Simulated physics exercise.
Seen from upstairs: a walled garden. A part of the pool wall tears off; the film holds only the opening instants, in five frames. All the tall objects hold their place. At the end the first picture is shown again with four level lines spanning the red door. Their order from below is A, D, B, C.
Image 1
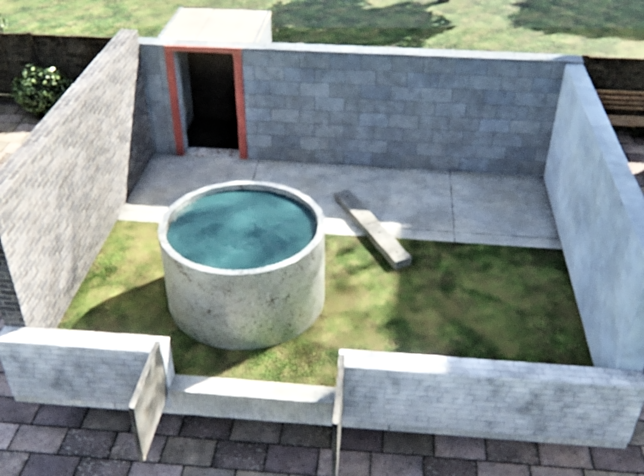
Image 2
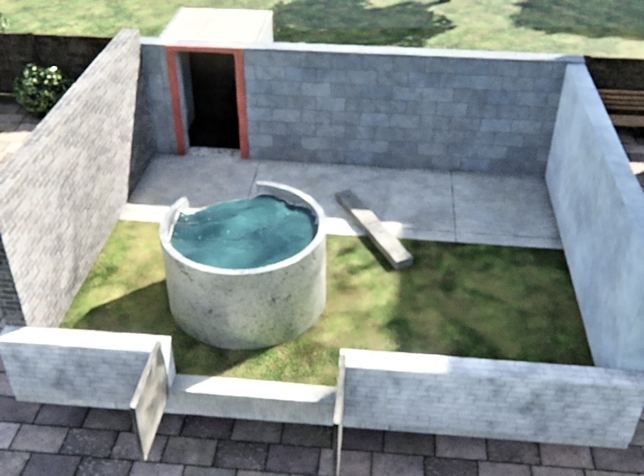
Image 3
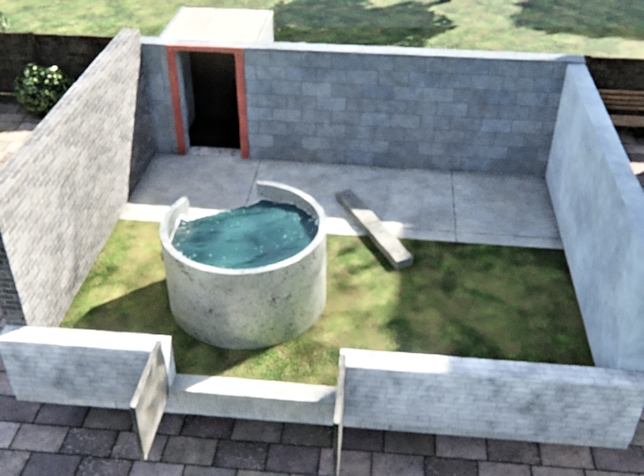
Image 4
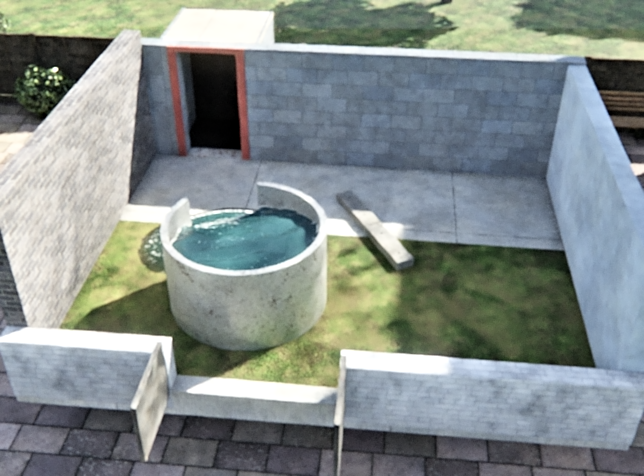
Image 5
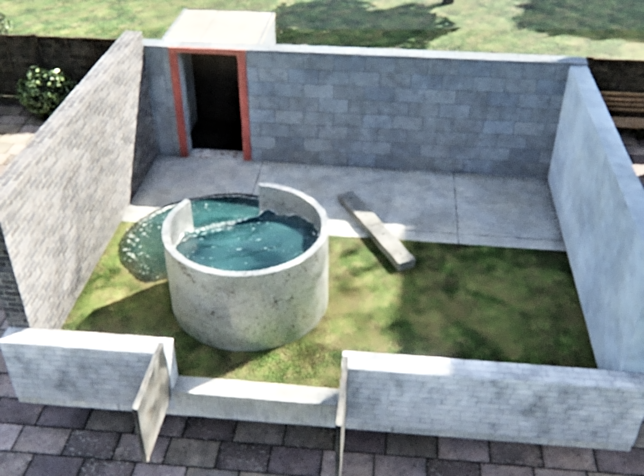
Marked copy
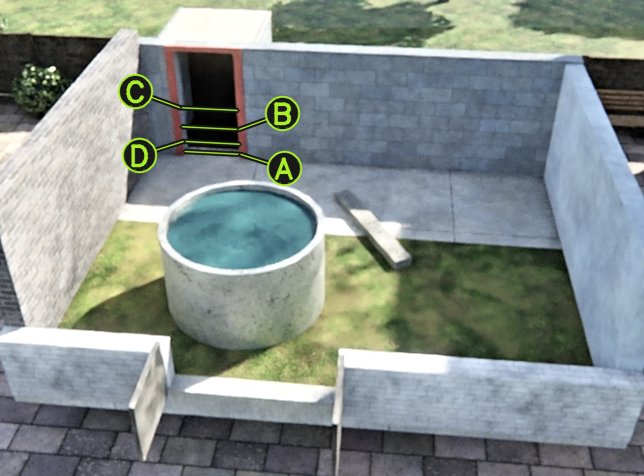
Blue-green water ripples in a round, pale concrete pool at the left of a walled garden, seen from upstairs. Grey walls enclose patchy grass and paving, with a red-framed dark doorway at the back left, a slab lying right of the pool and an open gate in front. A gap opens in the pool's far rim, and water pours out behind it, spreading leftward over the grass, while the view stays almost still.
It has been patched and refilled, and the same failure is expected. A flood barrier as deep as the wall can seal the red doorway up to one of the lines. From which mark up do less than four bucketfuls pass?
B.
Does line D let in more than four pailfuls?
Yes, it does.
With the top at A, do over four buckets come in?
Yes.
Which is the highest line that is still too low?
That would be D.
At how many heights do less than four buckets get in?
Two of them.
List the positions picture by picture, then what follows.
Water in the pool at rest, its middle at (242, 229); foot of the red doorway at (212, 157); open gate at (254, 340).
Water covers 1 % of the ground, its front hidden from here.
Water covers 3 % of the ground, its front hidden from here.
Water covers 7 % of the ground and shows as far out as (152, 234).
Water covers 13 % of the ground and shows as far out as (151, 215).
On the marked copy, A at (212, 152); B at (210, 128); C at (208, 109); D at (211, 142); from the bottom up A, D, B, C.
With A, dozens of bucketfuls pour in.
With B, a splash gets over, under a bucket.
With C, nothing gets over.
With D, about 11 bucketfuls get in.
